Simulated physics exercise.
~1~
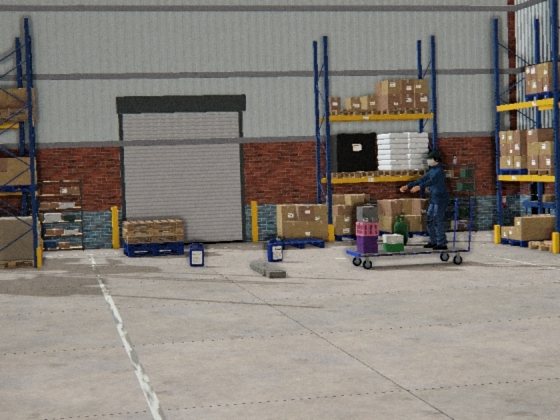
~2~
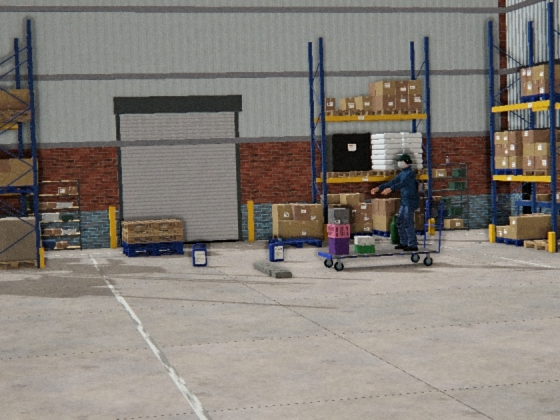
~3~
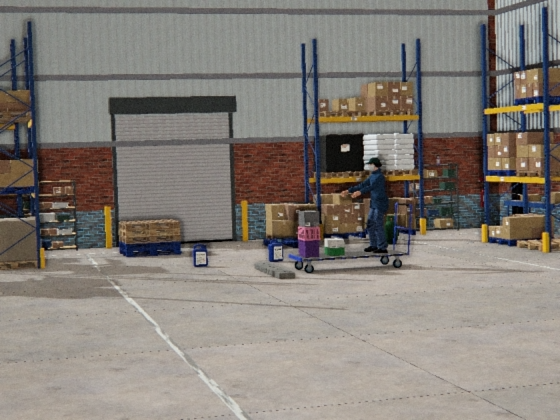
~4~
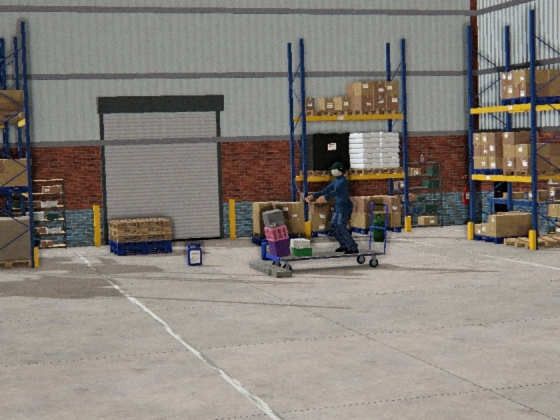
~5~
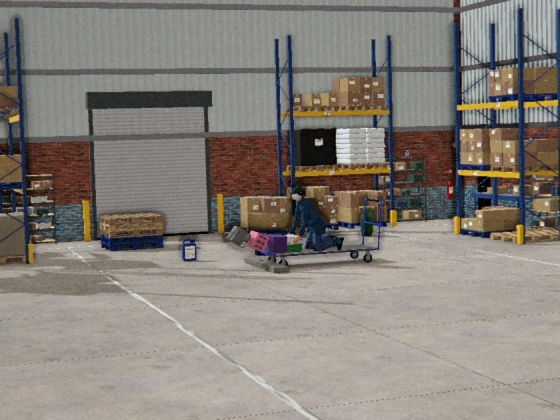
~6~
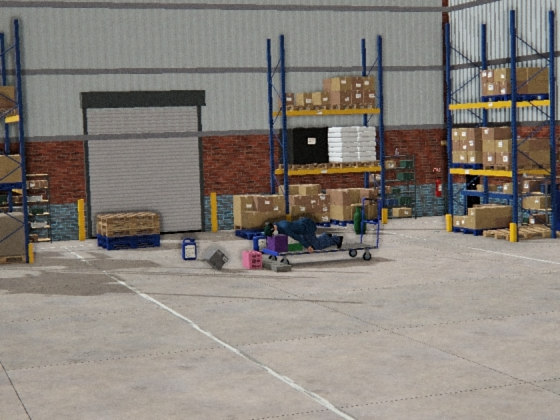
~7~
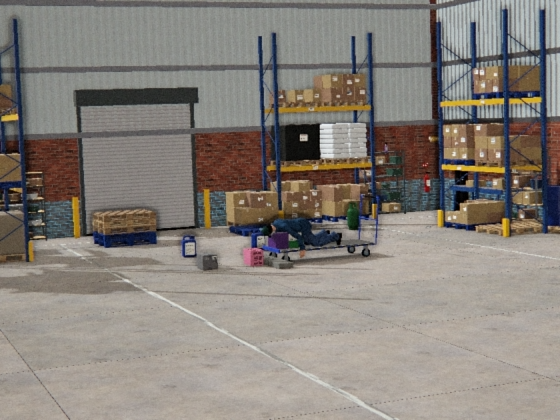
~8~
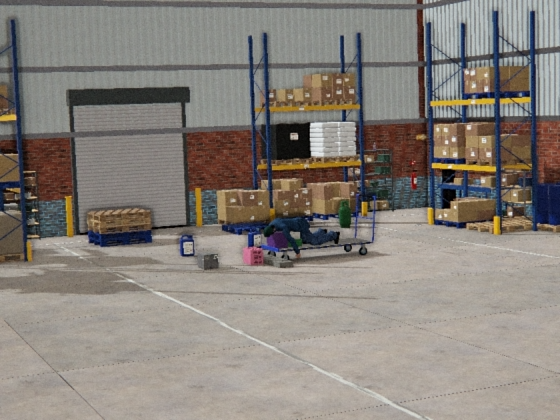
A flatbed trolley rolls left into a kerb, toppling its rider onto the deck and spilling a pink crate and grey parcel.
